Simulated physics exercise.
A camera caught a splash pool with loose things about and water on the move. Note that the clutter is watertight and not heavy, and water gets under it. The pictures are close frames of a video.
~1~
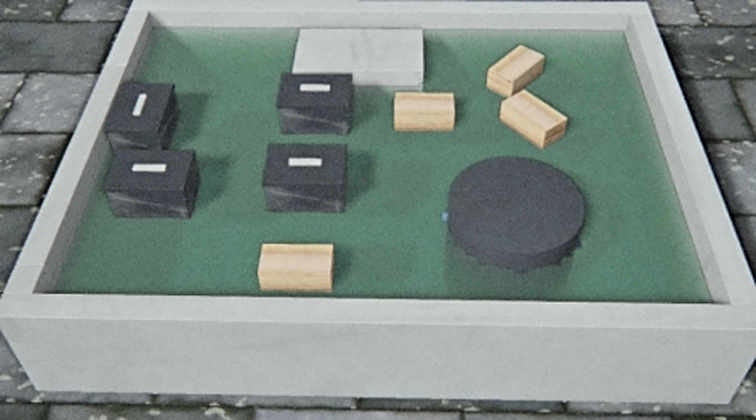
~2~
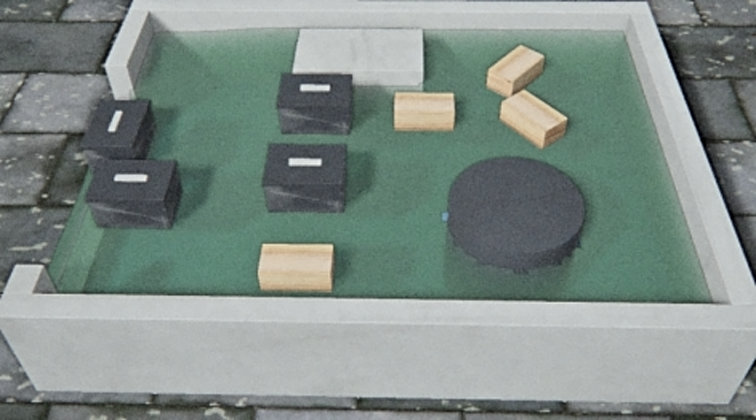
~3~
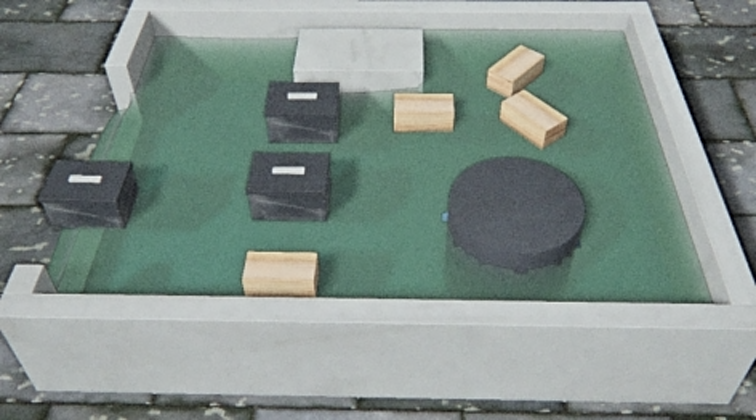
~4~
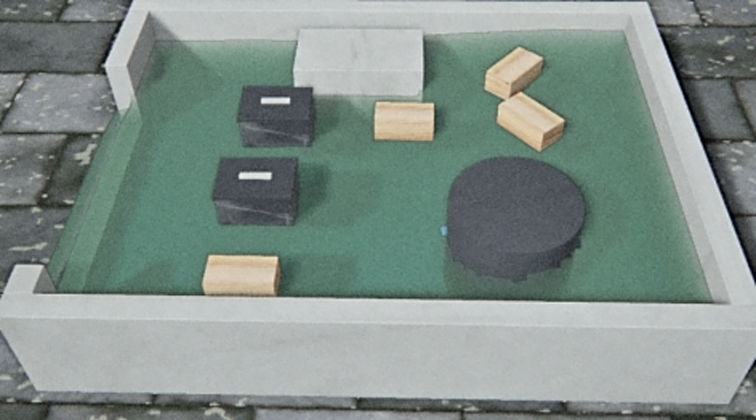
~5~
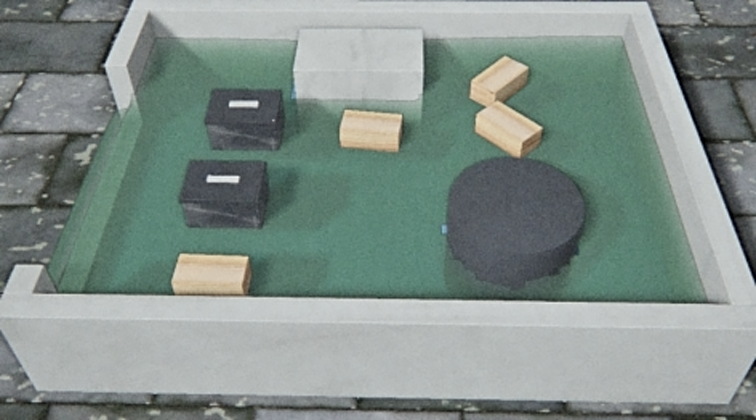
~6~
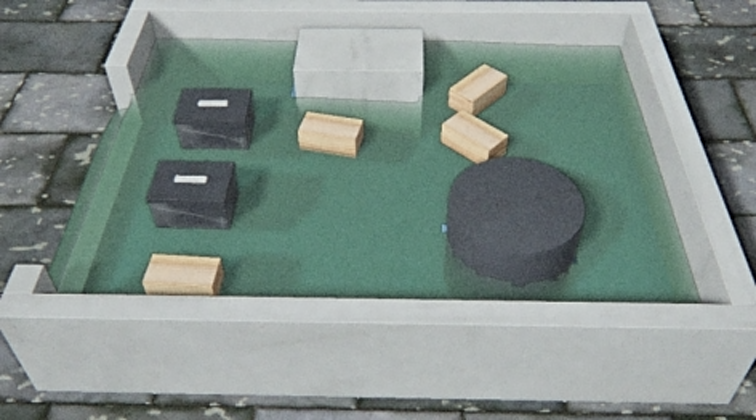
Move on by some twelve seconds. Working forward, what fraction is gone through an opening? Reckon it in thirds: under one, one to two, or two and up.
Two and up, in thirds.
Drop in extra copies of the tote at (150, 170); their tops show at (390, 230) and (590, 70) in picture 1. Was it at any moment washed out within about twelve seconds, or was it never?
Following the list, the first is escaping and the second is never leaving.
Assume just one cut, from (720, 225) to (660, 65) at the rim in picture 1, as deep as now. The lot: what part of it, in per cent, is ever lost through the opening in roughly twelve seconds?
60 per cent.
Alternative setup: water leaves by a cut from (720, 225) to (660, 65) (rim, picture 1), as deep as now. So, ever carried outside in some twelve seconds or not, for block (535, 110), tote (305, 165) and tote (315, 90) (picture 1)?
Per item as listed - swept away, swept away, swept away.
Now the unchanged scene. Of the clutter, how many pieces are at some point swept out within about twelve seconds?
The total is 6.
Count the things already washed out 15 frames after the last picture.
The count is 6.
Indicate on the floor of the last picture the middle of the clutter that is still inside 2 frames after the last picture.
Roughly at (266, 214) in the last view.
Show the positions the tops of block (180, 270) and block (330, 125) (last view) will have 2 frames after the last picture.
Around (107, 263) and (266, 130).
A moment on, 2 of 8 are out; 6 afloat.
Next, 5 of 8 are out; 3 afloat.
Later, 6 of 8 are out; 2 afloat.
In the end, 6 of 8 are out; 2 afloat.
